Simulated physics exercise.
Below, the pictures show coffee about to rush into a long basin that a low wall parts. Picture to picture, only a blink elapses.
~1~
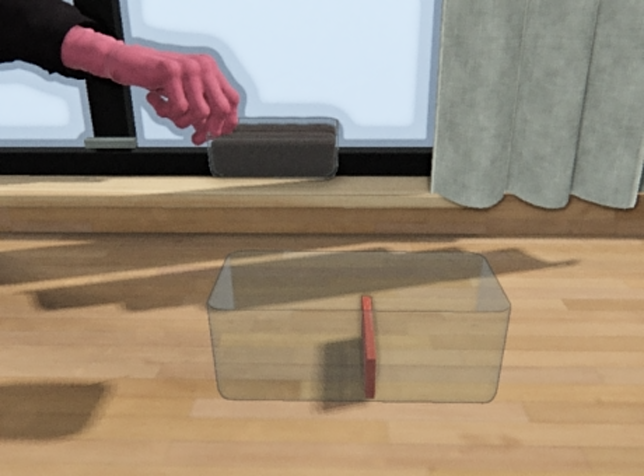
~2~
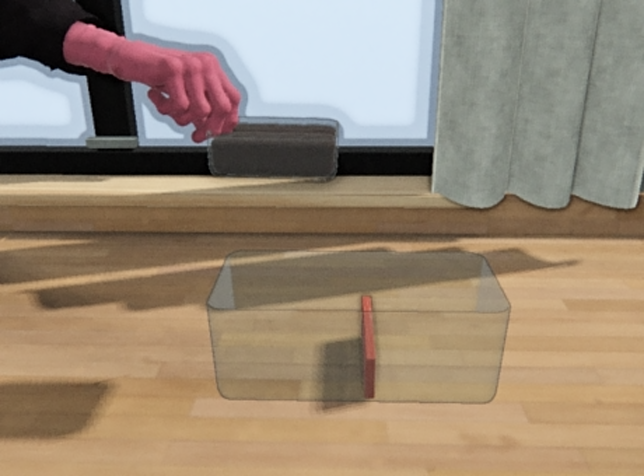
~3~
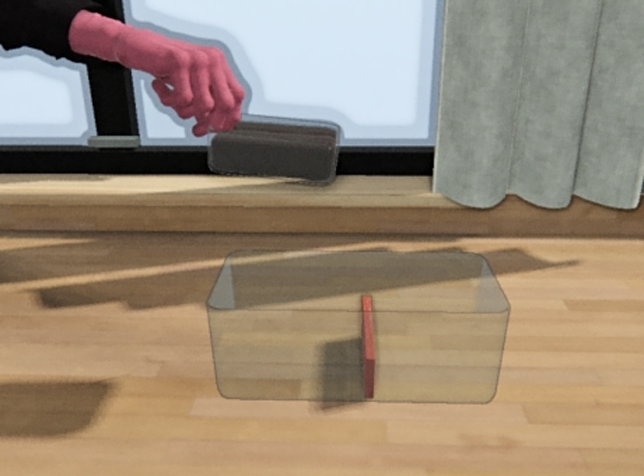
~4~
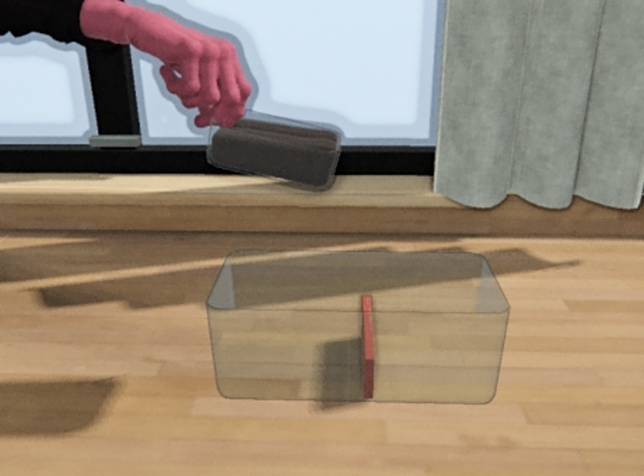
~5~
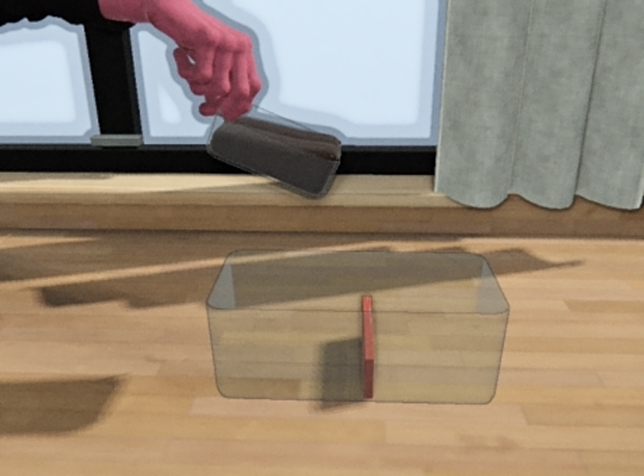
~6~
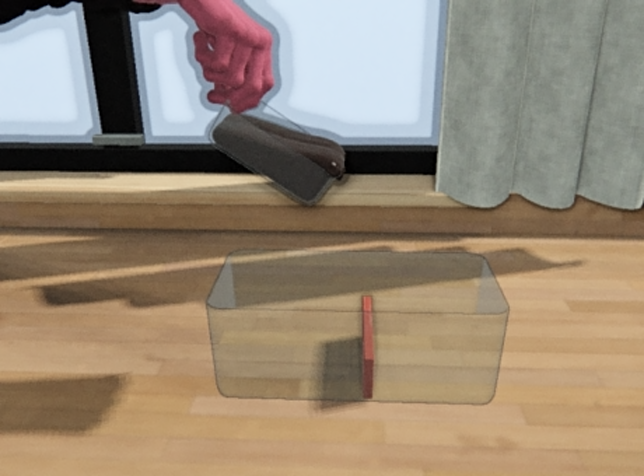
On a wooden floor by a window with a grey curtain, a clear basin parted by a low red wall sits below a pink-gloved hand at a small container of dark coffee. The container starts level, then the hand shifts right and the container tilts steadily steeper, its right end dipping downward.
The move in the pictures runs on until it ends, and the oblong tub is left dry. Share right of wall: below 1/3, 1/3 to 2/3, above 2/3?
Above 2/3.
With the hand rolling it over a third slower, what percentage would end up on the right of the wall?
Roughly 80 percent.
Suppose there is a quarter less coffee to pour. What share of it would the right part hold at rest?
Close to 75 per cent.
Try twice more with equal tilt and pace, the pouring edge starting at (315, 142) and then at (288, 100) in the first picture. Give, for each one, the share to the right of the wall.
Estimate, first then second: 30 per cent and 5 per cent.
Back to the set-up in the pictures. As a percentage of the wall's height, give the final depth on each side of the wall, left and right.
The left side sits at 10 per cent and the right side at 30.
A moment on, the oblong tub is tipped on its side and 8 per cent is still to pour, 2 is left of the wall and 34 right of it.
Next, the oblong tub is tipped on its side and 2 per cent is still to pour, 10 is left of the wall and 84 right of it.
Then the oblong tub is tipped on its side and 0 per cent is still to pour, 17 is left of the wall and 78 right of it.
Later the oblong tub is tipped on its side and 0 per cent is still to pour, 19 is left of the wall and 78 right of it.
Finally, 19 per cent lies left of the wall, 78 right of it and 2 outside.
